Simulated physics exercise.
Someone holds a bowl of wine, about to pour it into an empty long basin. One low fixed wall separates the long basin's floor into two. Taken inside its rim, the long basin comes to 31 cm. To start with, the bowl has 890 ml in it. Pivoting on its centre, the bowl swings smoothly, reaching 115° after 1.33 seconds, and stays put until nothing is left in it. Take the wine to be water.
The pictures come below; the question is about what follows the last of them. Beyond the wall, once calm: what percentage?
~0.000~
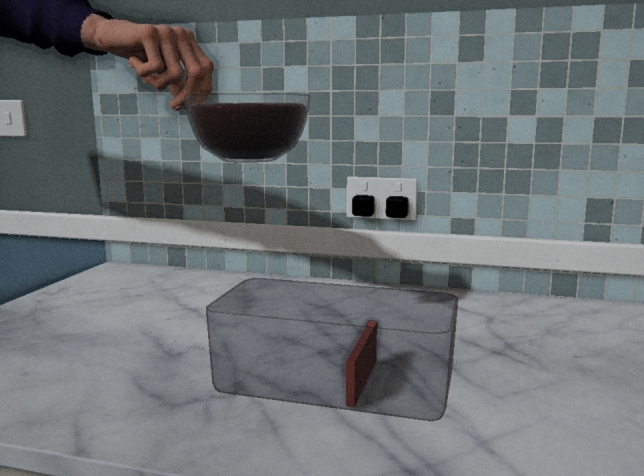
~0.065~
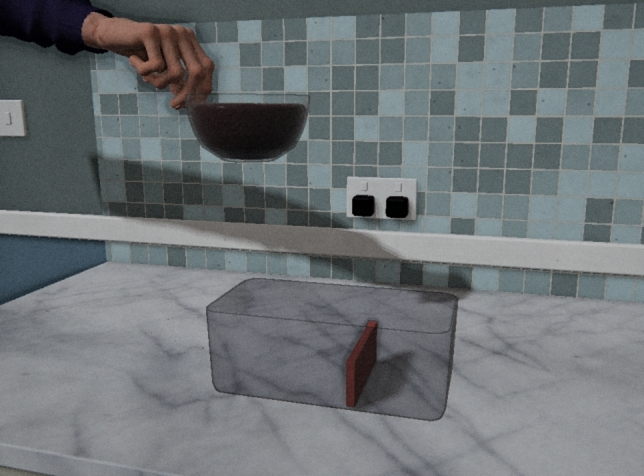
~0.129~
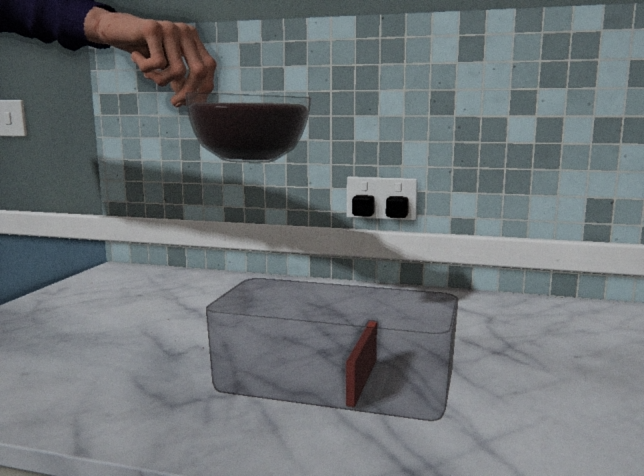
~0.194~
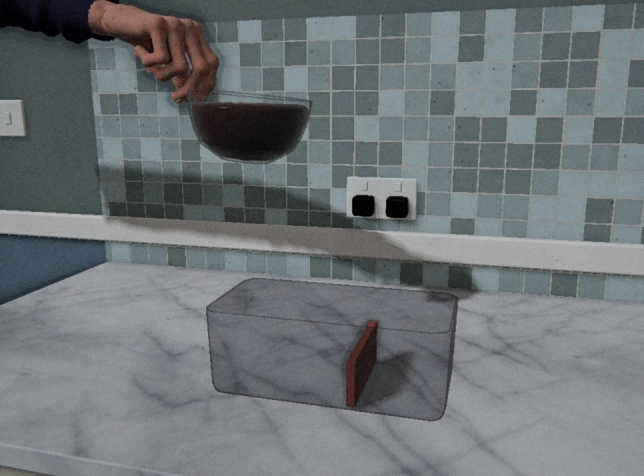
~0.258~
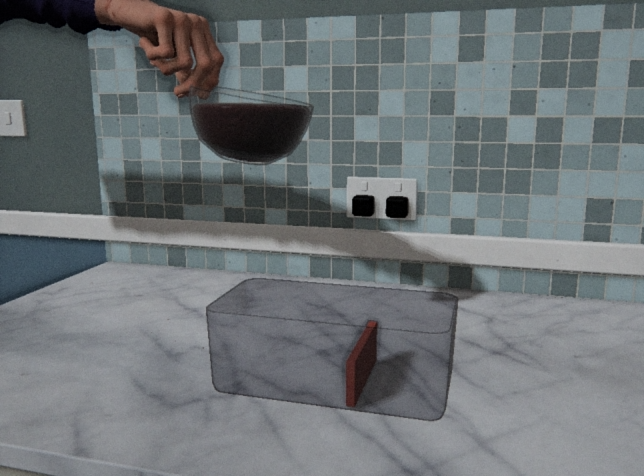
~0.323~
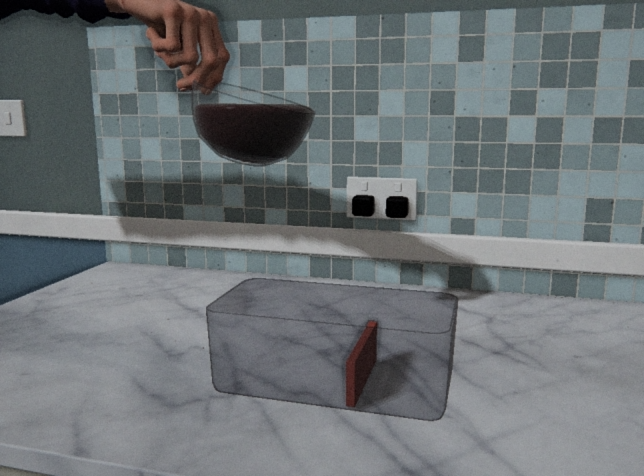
65 out of 100.
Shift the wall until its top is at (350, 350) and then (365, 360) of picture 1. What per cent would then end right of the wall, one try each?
I'd say 70 percent on the first go, 55 percent on the next.
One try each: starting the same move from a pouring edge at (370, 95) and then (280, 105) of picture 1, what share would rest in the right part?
Respectively about 75 and 25 percent.
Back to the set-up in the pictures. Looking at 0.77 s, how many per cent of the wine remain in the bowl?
Close to 36 in a hundred.
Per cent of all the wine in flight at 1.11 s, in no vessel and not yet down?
Roughly 9 %.
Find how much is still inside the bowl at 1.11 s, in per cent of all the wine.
Around 1 percent of it.
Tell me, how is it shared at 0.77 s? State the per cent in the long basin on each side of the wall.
About 3 left, 18 right.
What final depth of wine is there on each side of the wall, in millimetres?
Final levels - left approx 12 mm, right approx 38 mm.
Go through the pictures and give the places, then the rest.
In the first picture, it leans 0°; its right rim is at (306, 96); the wine meets the walls at (197, 106) and (305, 105); the long basin's rim runs from (227, 294) to (454, 314); the wall's top is at (363, 341).
In the second picture, it leans 1°; its right rim is at (306, 97); the wine meets the walls at (198, 105) and (305, 105).
In the third picture, it leans 3°; its right rim is at (307, 99); the wine meets the walls at (198, 105) and (306, 107).
In the fourth picture, it leans 6°; its right rim is at (308, 103); the wine meets the walls at (200, 104) and (308, 107).
In the fifth picture, it leans 10°; its right rim is at (310, 108); the wine meets the walls at (201, 105) and (310, 108).
In the sixth picture, it leans 16°; its right rim is at (311, 115); the wine meets the walls at (203, 106) and (312, 112); 1 per cent is over the edge.
By 0.77 s the tilt is 72° and 35 per cent is still to pour, 3 is left of the wall and 18 right of it.
By 1.11 s the tilt is 107° and 1 per cent is still to pour, 26 is left of the wall and 64 right of it.
By 1.45 s the tilt is 115° and 0 per cent is still to pour, 34 is left of the wall and 65 right of it.
By 1.83 s the tilt is 115° and 0 per cent is still to pour, 34 is left of the wall and 65 right of it.
At rest 34 per cent lies left of the wall, 65 right of it and 2 outside.
